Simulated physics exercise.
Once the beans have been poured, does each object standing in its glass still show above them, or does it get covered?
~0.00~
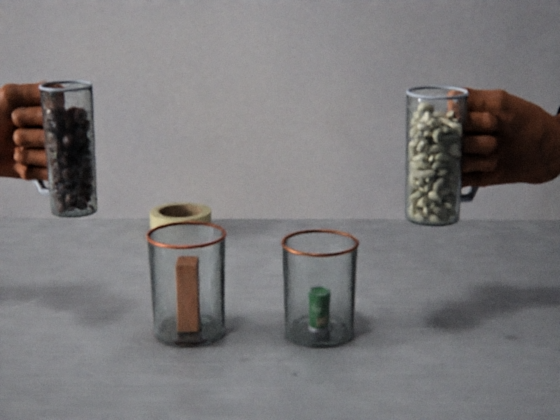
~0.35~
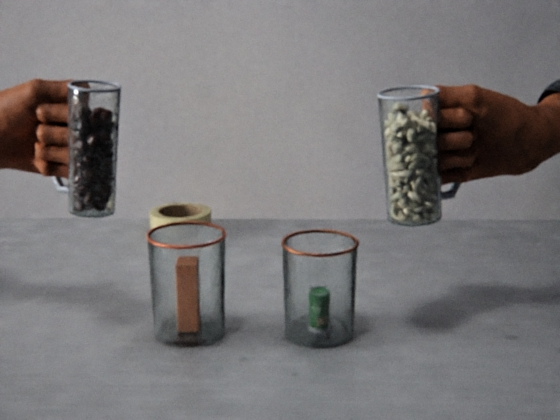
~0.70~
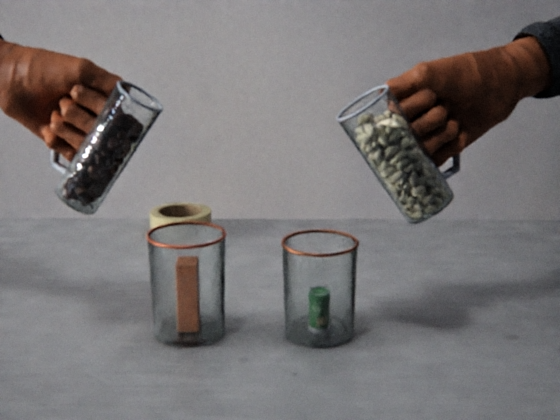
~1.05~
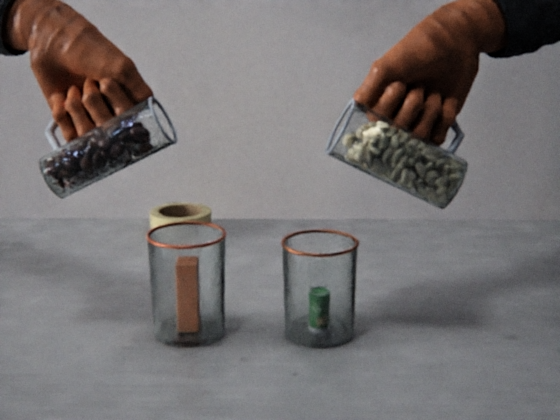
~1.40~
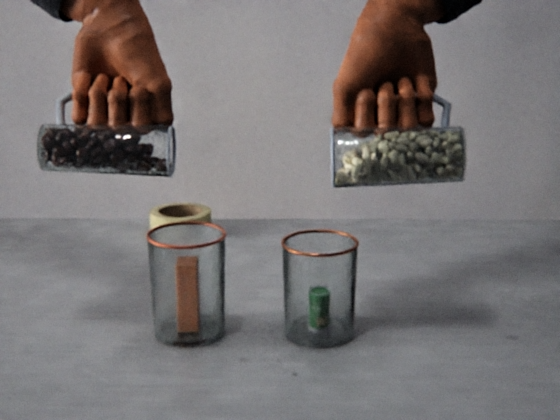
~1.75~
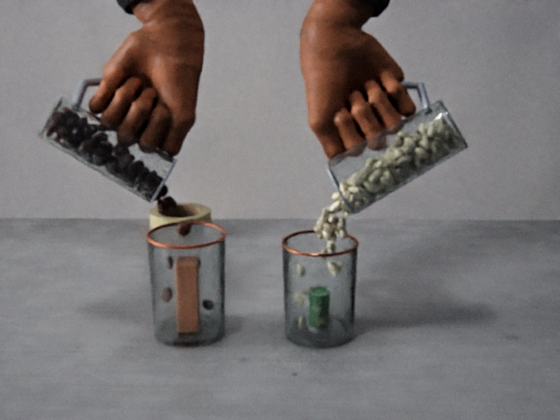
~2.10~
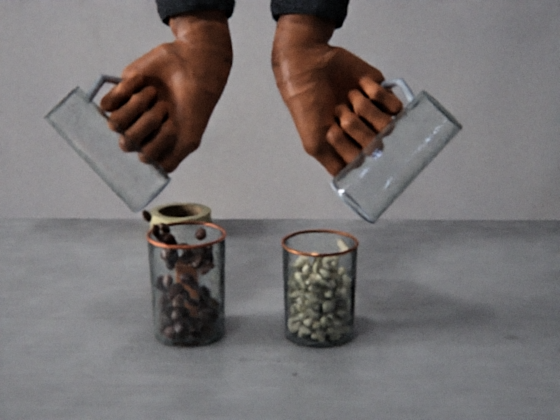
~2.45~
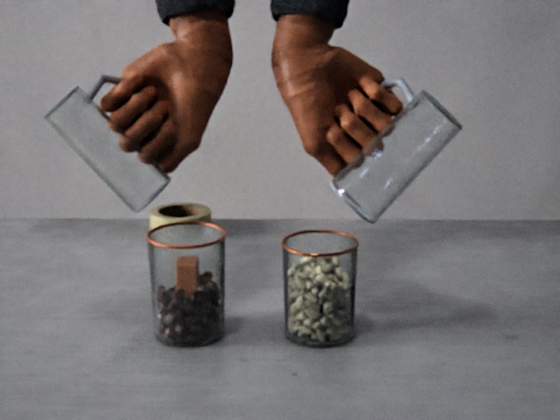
The brown block on the left keeps its top above the dark beans, while the green piece on the right disappears under the pale ones.
